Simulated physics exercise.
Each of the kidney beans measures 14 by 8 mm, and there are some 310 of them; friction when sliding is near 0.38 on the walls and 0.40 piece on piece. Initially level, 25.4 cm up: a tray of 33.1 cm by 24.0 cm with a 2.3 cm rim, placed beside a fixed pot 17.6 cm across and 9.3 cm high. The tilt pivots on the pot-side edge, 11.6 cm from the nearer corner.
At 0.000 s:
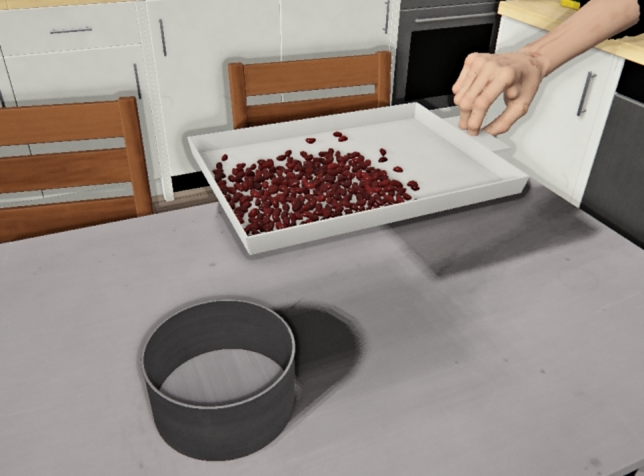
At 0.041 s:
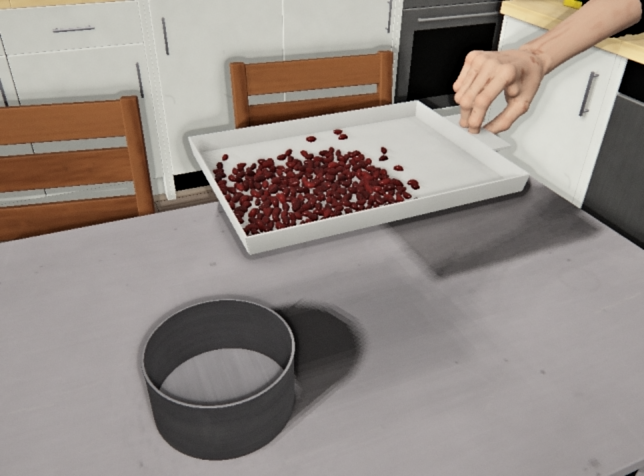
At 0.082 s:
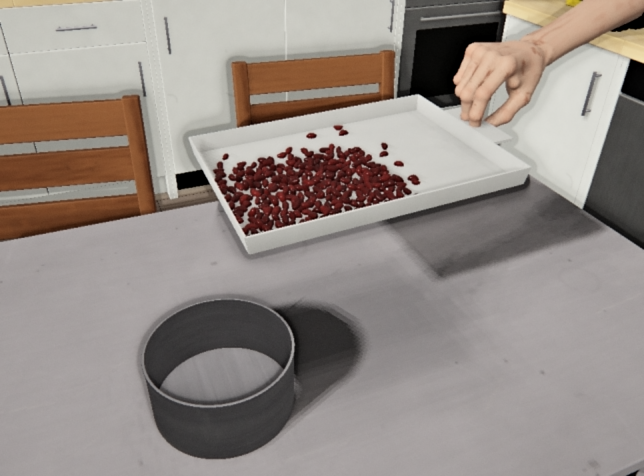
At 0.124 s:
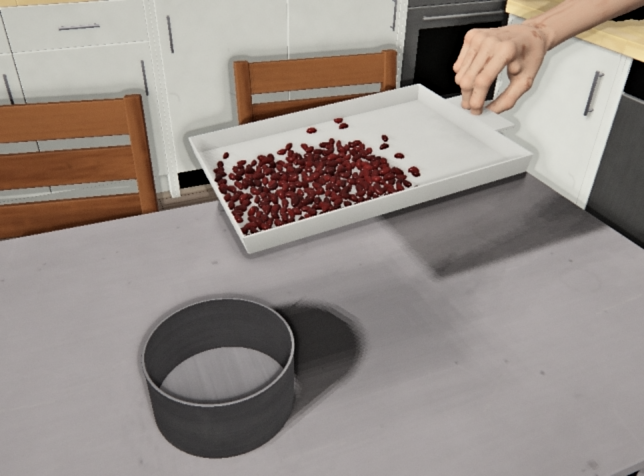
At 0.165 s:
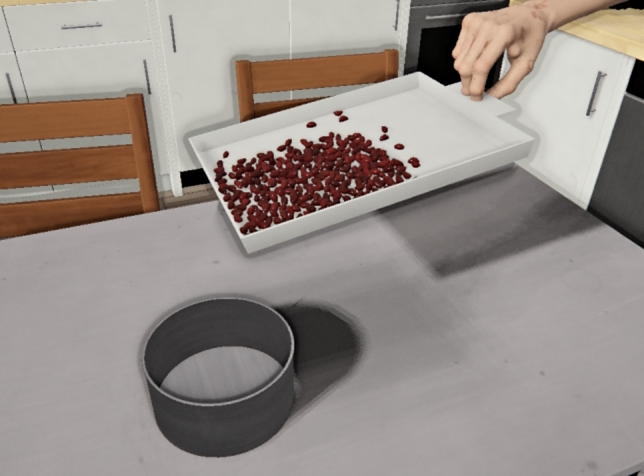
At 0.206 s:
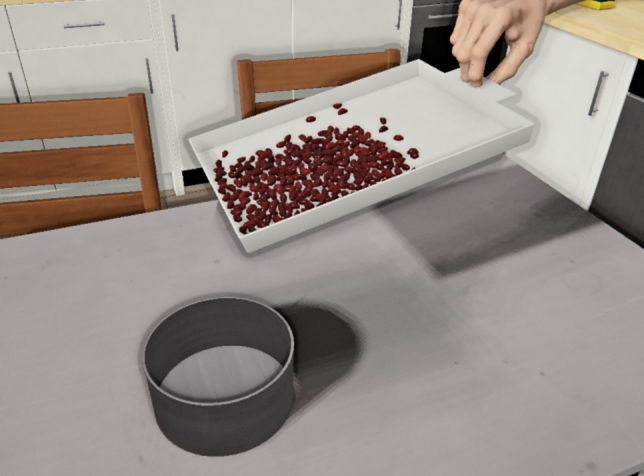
In a kitchen, a hand held a white tray of dark red beans above a grey table with a round dark pot on it, then gradually raised the tray's right side, tilting it leftward.
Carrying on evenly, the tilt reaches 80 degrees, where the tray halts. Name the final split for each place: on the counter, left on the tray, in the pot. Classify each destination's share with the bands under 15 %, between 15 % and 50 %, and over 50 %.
Counter: Between 15 % and 50 %; tray: Between 15 % and 50 %; pot: Between 15 % and 50 %.
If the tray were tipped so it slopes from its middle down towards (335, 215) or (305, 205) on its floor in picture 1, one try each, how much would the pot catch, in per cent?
I'd put it at roughly 70 per cent for the first tilt and roughly 85 per cent for the second.
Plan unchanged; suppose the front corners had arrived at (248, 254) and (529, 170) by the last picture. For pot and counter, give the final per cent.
Final per cent - pot 70, counter 25.
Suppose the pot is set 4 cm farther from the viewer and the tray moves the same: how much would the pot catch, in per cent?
I'd say some 50 per cent would end up there.
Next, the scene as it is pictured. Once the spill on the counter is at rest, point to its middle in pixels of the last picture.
Around (138, 341).
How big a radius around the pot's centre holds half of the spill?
Roughly 20 cm from the centre.
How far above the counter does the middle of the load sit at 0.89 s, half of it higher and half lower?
Around 28 cm up.
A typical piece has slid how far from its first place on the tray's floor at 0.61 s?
It has moved some 3 cm from its start.
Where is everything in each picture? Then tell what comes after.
In the first frame, tray tilt 0 degrees, front corners at (249, 235) and (525, 175); middle of the pieces at (315, 184); pot at (219, 348).
In the second frame, tray tilt 1 degrees, front corners at (249, 235) and (525, 173); middle of the pieces at (315, 183).
In the third frame, tray tilt 2 degrees, front corners at (248, 235) and (527, 166); middle of the pieces at (315, 181).
In the fourth frame, tray tilt 5 degrees, front corners at (246, 235) and (528, 153), lowest corner left back; middle of the pieces at (315, 177).
In the fifth frame, tray tilt 8 degrees, front corners at (244, 235) and (529, 138), lowest corner left back; middle of the pieces at (314, 173).
In the sixth frame, tray tilt 12 degrees, front corners at (242, 235) and (530, 123), lowest corner left back; middle of the pieces at (312, 168); pot at (219, 345). Its pace works out near 80 degrees a second.
Then, at 0.61 s, tilt 44 degrees; the tray holds 100 %, the pot 0 %.
After 0.89 s, tilt 67 degrees; the tray holds 95 %, the pot 0 %.
After 1.26 s, tilt 80 degrees; the tray holds 45 %, the pot 20 %.
At rest (2.8 s), counter 35 %, tray 30 %, pot 35 %.
